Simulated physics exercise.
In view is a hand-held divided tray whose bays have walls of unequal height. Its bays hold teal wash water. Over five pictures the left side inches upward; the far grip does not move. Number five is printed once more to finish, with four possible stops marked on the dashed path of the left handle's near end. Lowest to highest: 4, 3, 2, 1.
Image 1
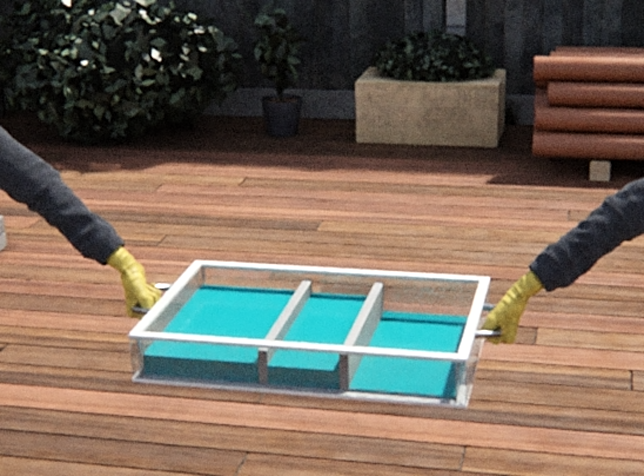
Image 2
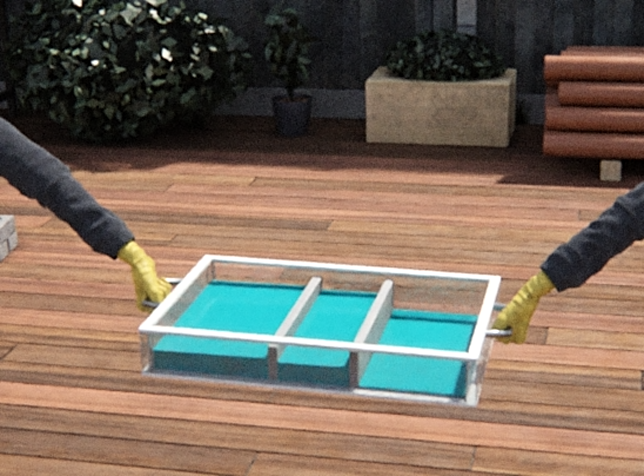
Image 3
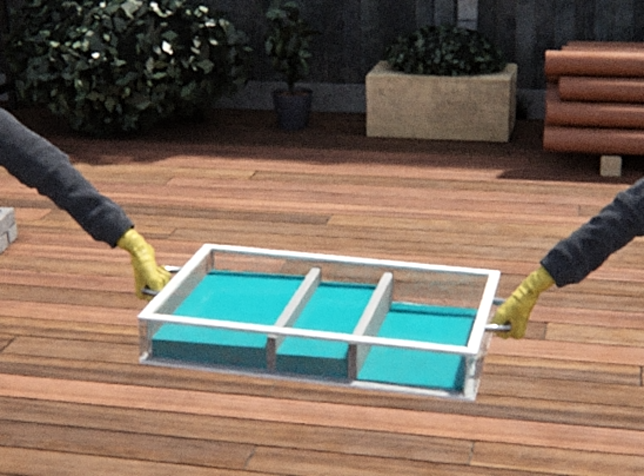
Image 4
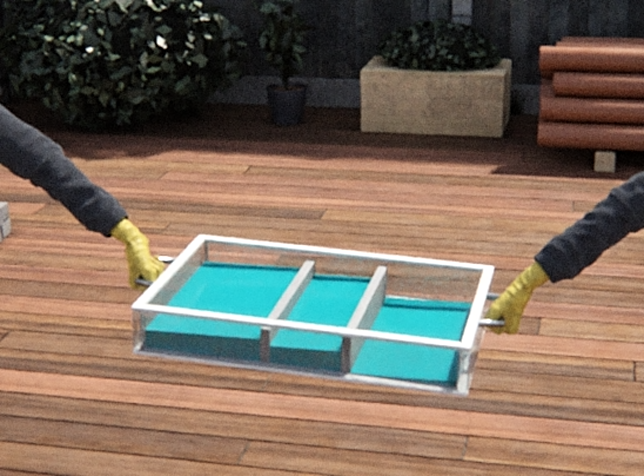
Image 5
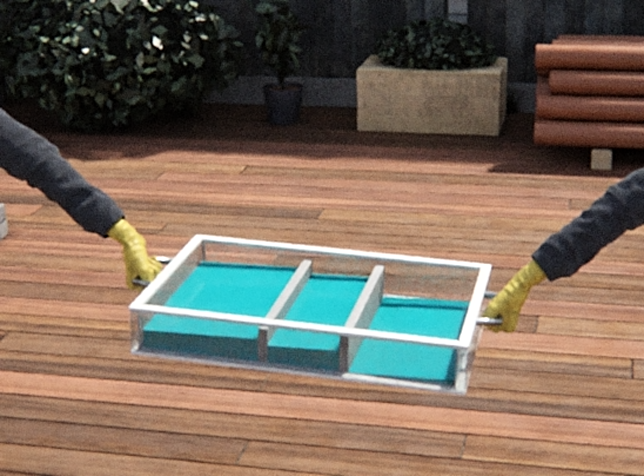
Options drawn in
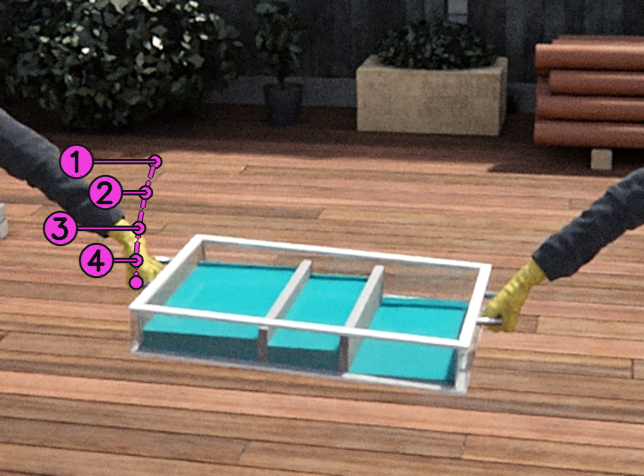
To begin with, two yellow-gloved hands hold a clear, white-rimmed tray of teal liquid, split into three bays, level just above a wooden deck. The hands then tilt it very slightly down to the right, little by little, while the view shifts a touch and the liquid stays within its bays.
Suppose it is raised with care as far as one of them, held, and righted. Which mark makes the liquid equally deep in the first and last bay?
Stop 1 does it best.
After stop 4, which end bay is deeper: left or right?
The left end bay.
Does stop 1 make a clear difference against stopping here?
Yes, it helps clearly.
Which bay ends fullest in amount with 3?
That is the left bay.
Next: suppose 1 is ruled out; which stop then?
It is 2.
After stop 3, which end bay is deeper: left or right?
The left end bay.
On the marked copy, 1 at (154, 161); 2 at (145, 192); 3 at (138, 228); 4 at (136, 260).
Choosing 1, the two end bays stand about equally deep; nothing spills.
Choosing 2, the left end bay stands much deeper than the other; nothing spills.
Choosing 3, the left end bay stands much deeper than the other; nothing spills.
Choosing 4, the left end bay stands much deeper than the other; nothing spills.
